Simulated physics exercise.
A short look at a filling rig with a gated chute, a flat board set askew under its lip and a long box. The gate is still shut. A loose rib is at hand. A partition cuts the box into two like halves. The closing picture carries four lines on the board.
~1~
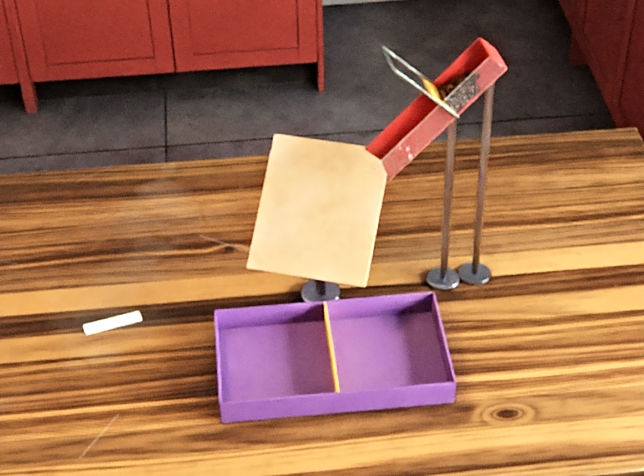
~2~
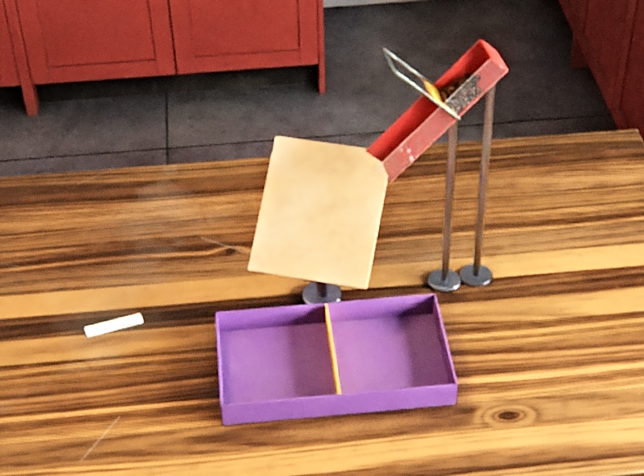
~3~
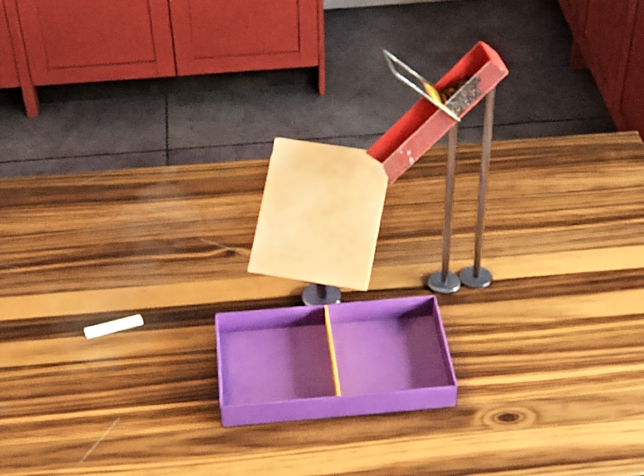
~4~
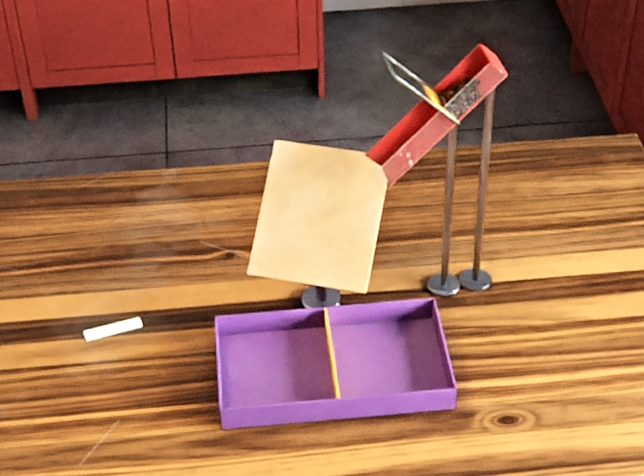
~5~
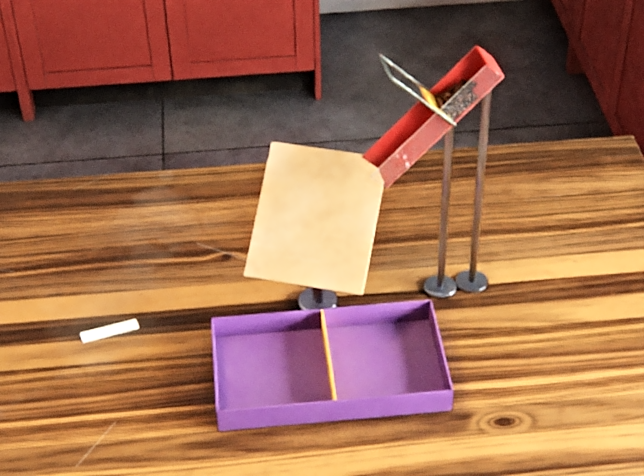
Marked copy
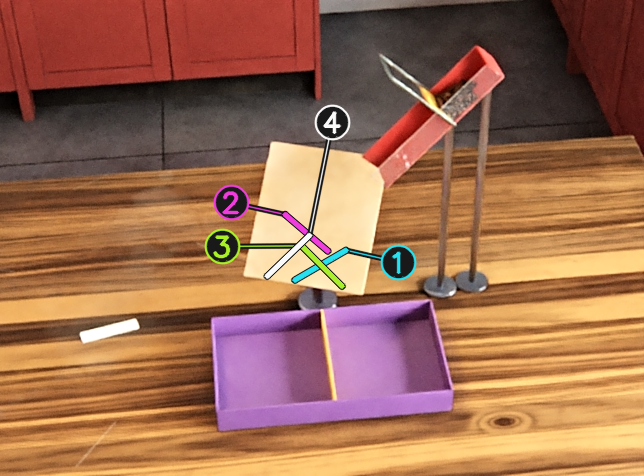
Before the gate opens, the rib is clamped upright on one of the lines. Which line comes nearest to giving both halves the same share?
2 beats the others.
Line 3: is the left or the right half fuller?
More lands on the right.
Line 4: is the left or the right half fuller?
More lands on the left.
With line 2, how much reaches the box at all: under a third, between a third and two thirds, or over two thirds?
It is over two thirds.
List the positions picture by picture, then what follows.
In the first frame, load behind the gate at (456, 92), allspice berries; lip of the chute at (385, 170), sloping fairly steeply.
In the second frame, middle of the board at (320, 211), tilted fairly steeply; middle of its low edge at (307, 279); of its high edge at (333, 144).
In the third frame, front corners of the box at (221, 407) and (456, 386); front end of its middle wall at (340, 396); gate still shut at (432, 94).
In the fourth frame, middle of the load at (456, 99); lip at (386, 176).
In the fifth frame, middle of the load at (453, 100); lip at (382, 178).
On the marked copy, line 1 from (346, 250) to (294, 280); line 2 from (285, 214) to (327, 251); line 3 from (301, 245) to (342, 286); line 4 from (309, 235) to (267, 276).
Choosing 1, of what is caught, nearly all in the left half, a stray few in the right.
Choosing 2, of what is caught, about a third in the left half, about two thirds in the right.
Choosing 3, of what is caught, a small part in the left half, most in the right.
Choosing 4, of what is caught, nearly all in the left half, a small part in the right.
